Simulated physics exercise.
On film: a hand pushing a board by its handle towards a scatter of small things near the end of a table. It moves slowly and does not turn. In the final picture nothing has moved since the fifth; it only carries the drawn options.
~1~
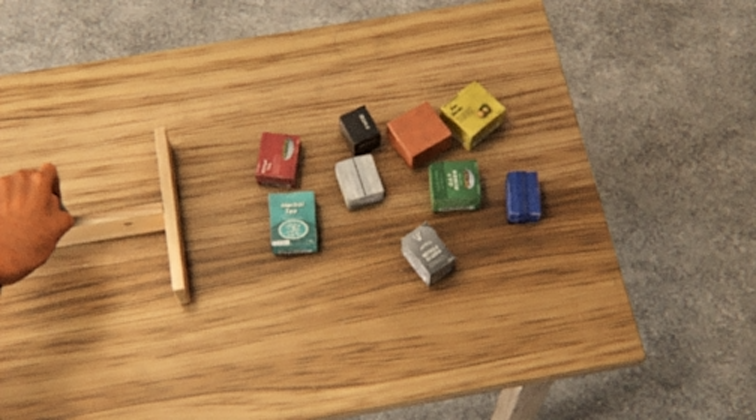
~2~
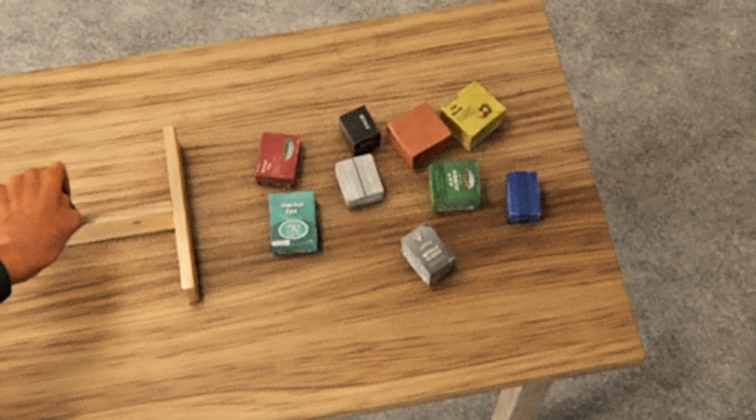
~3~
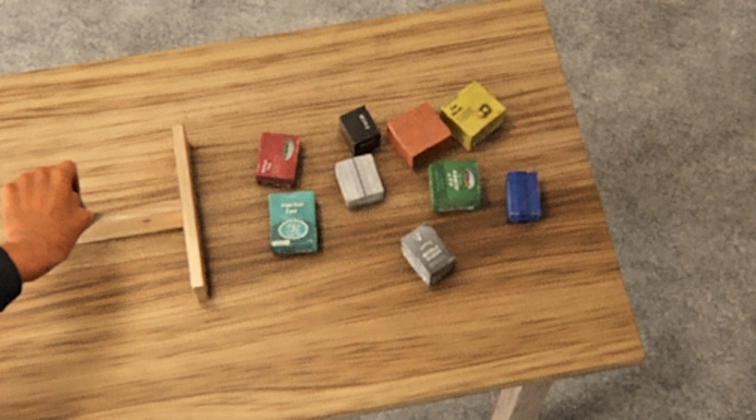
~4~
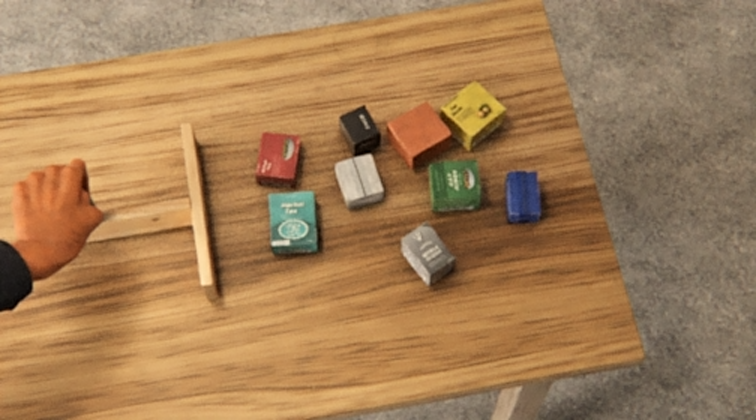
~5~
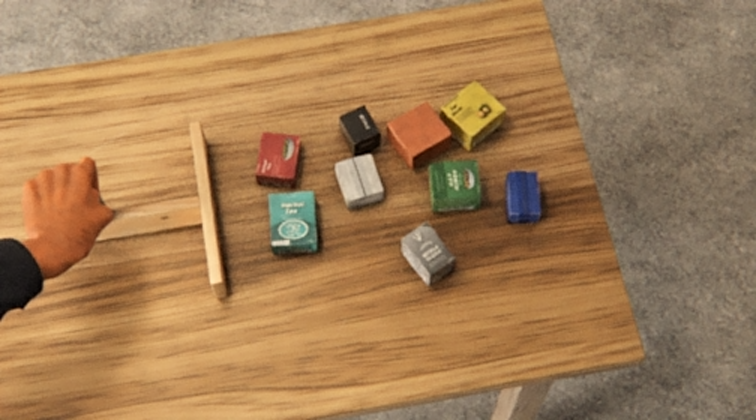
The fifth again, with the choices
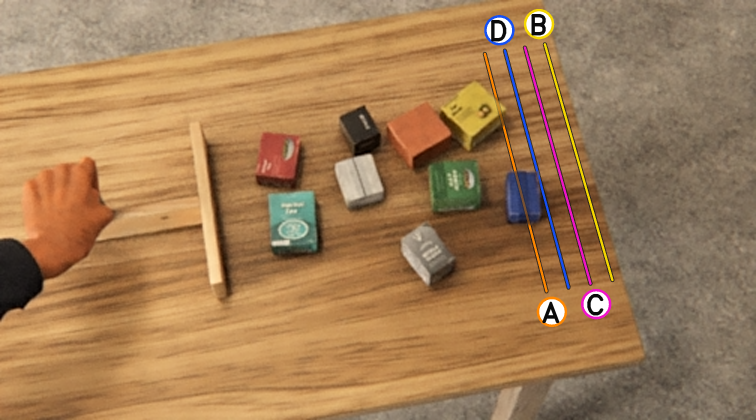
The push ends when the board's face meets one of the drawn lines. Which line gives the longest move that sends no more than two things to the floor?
No third one falls up to A.
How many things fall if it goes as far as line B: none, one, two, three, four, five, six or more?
In all, six or more.
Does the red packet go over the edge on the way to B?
Yes.
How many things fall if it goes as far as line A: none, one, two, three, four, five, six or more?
In all, two.
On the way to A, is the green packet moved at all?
Yes.
On the marked copy, A at (514, 167); B at (577, 157); C at (556, 160); D at (535, 163).
Taking A. A third of the way, board (318, 182); black box (369, 130); red packet (336, 147).
Two thirds of the way, board (429, 163); yellow packet (559, 89); blue box (549, 212).
When it is over, board (513, 150); yellow packet over the edge; orange block over the edge; two fallen.
As for the rest, B drops eight; C drops five; D drops five.
